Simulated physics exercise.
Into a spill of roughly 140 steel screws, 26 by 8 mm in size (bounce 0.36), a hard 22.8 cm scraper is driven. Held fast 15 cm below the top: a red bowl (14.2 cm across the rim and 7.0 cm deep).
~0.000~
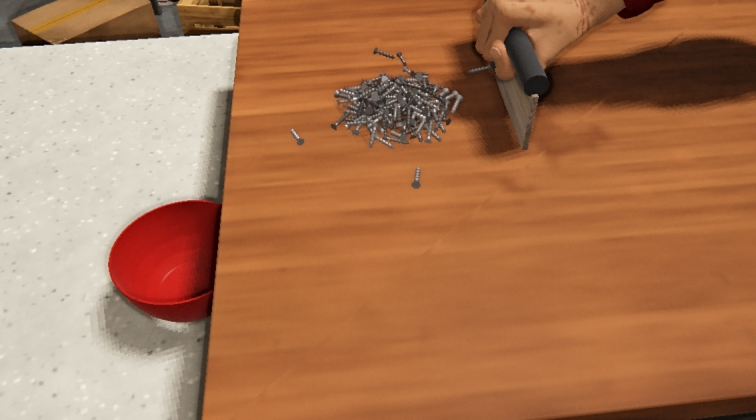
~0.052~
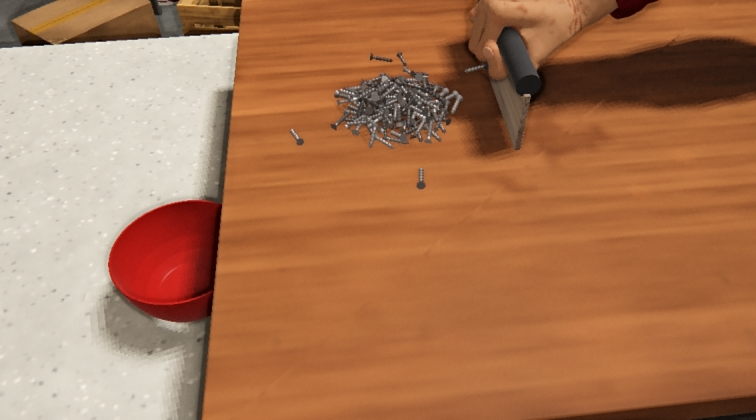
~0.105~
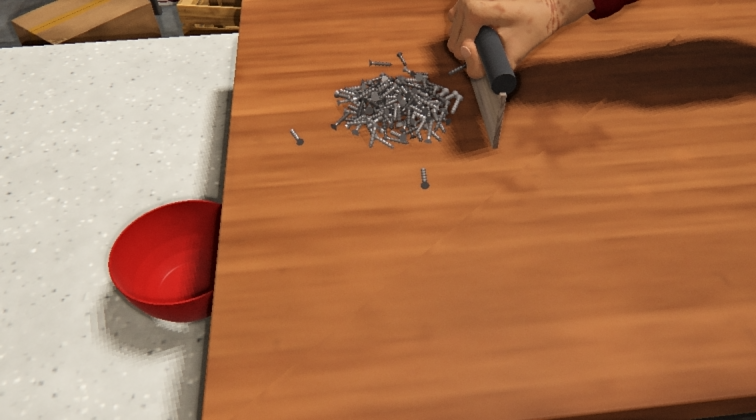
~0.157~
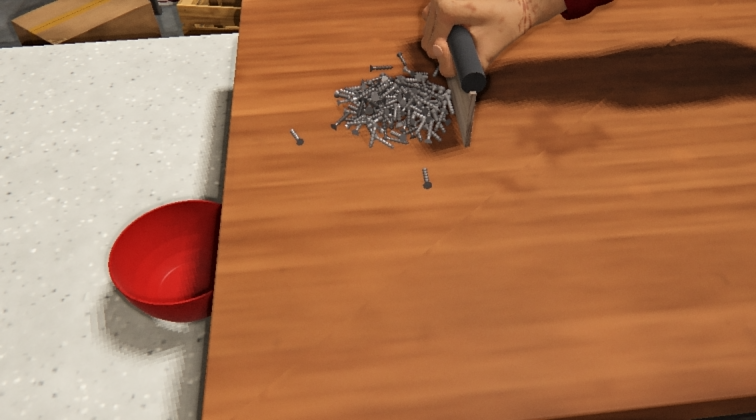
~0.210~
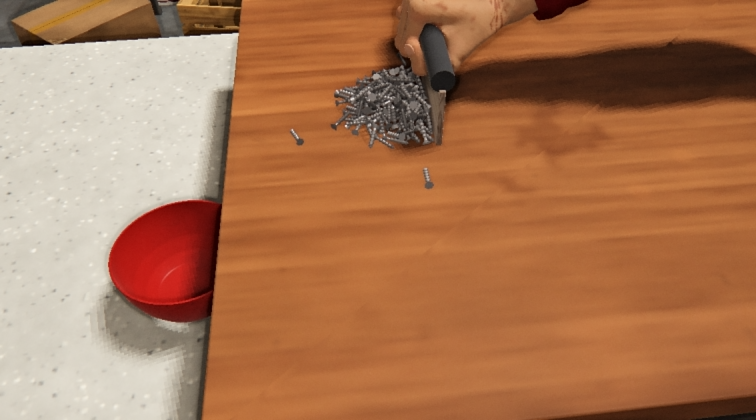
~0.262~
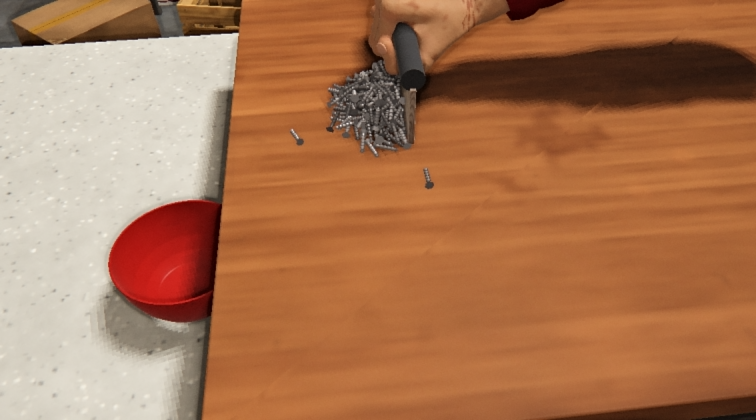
A hand slides a scraper left across a wooden board, pushing into a pile of screws.
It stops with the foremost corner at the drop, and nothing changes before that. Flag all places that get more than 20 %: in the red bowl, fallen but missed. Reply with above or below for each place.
Red bowl: Below; missed: Above.
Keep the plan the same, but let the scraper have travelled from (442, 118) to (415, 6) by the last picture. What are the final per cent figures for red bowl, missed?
Red bowl 35; missed 65.
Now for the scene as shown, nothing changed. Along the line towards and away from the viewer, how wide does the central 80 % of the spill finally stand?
20 cm.
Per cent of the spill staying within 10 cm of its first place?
Roughly 5 %.
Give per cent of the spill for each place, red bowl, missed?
Red bowl: 5, missed: 85.
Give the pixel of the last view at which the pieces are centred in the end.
Somewhere close to (178, 203).
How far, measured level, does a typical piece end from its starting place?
About 28 cm.
After 0.47 s, scraper 23 cm from its start, spill 17 cm wide; still on top 100 %.
Then, at 0.68 s, scraper 30 cm from its start, spill 19 cm wide; red bowl 5 %, off the edge, not caught 80 %, still on top 15 %.
After 0.86 s, scraper 30 cm from its start, spill 25 cm wide; red bowl 5 %, off the edge, not caught 85 %, still on top 10 %.
At rest (1.6 s), red bowl 5 %, fallen but missed 85 %, still on top 10 %.
